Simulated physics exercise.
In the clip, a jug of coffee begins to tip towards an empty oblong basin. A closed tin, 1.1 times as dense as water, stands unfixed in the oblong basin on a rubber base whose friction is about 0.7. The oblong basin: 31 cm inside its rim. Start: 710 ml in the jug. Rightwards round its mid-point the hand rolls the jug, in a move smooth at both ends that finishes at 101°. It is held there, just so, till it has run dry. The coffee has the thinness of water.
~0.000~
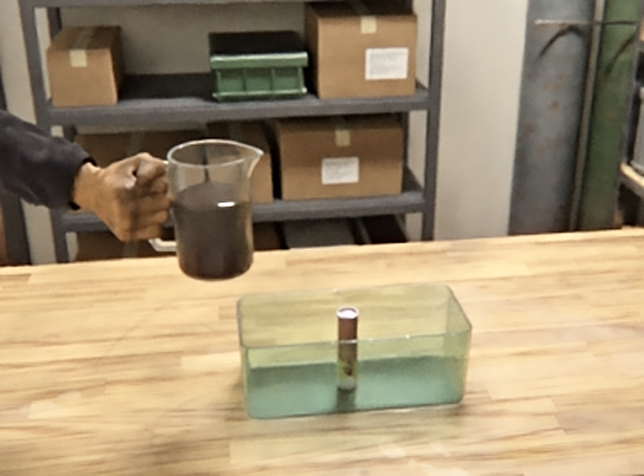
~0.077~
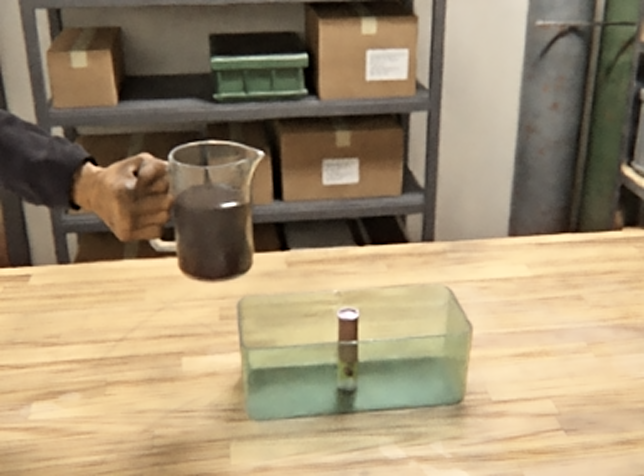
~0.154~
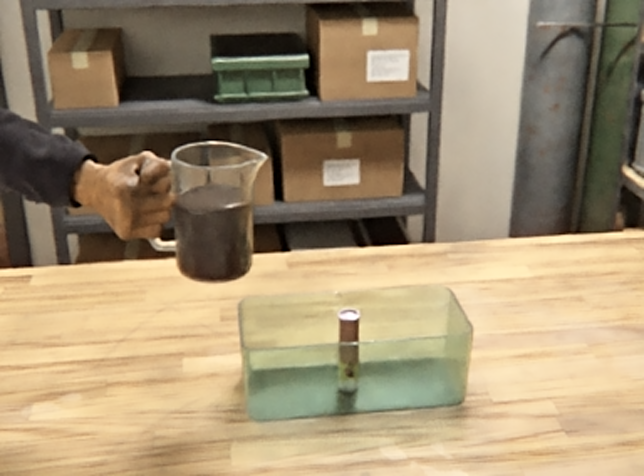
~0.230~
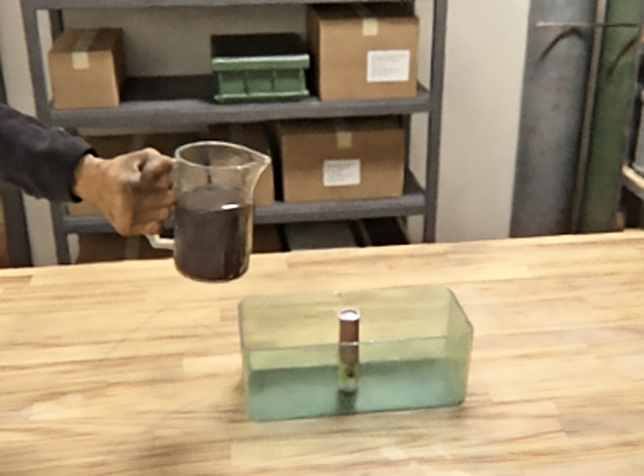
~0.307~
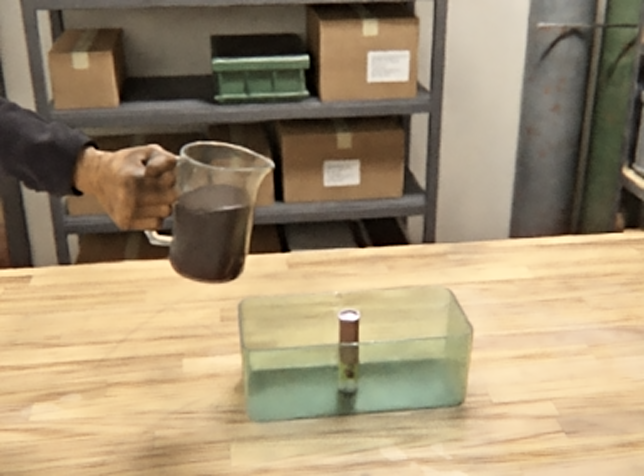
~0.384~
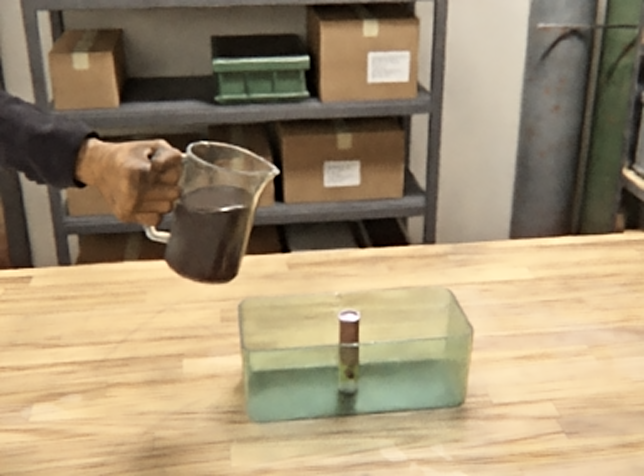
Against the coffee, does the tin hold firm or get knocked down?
Looks to me like it can't hold out.
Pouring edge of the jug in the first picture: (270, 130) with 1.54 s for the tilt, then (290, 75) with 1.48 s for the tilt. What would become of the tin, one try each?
Try 1: Tipped over; try 2: Still standing.
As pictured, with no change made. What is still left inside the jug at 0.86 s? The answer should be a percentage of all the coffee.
At that time about 98 in a hundred parts are still held.
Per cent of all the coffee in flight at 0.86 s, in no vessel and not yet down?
Near 3 per cent at that moment.
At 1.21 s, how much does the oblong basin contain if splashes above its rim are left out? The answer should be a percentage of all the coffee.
I'd put it at roughly 24 per cent.
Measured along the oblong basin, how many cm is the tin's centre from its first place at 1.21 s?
It has moved some 1 cm.
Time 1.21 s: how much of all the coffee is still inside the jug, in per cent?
Around 56 percent of it.
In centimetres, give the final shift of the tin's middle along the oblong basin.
The middle of the tin ends some 9.0 cm along the basin.
Then, 0.86 s in, the tilt is 64° and 97 per cent is still to pour; the tin stands where it began.
Then, 1.21 s in, the tilt is 93° and 55 per cent is still to pour; the tin leans 13°.
Then, 1.58 s in, the tilt is 101° and 11 per cent is still to pour; the tin lies on its side.
Then, 1.98 s in, the tilt is 101° and 1 per cent is still to pour; the tin lies on its side.
Finally, the tin lies on its side.
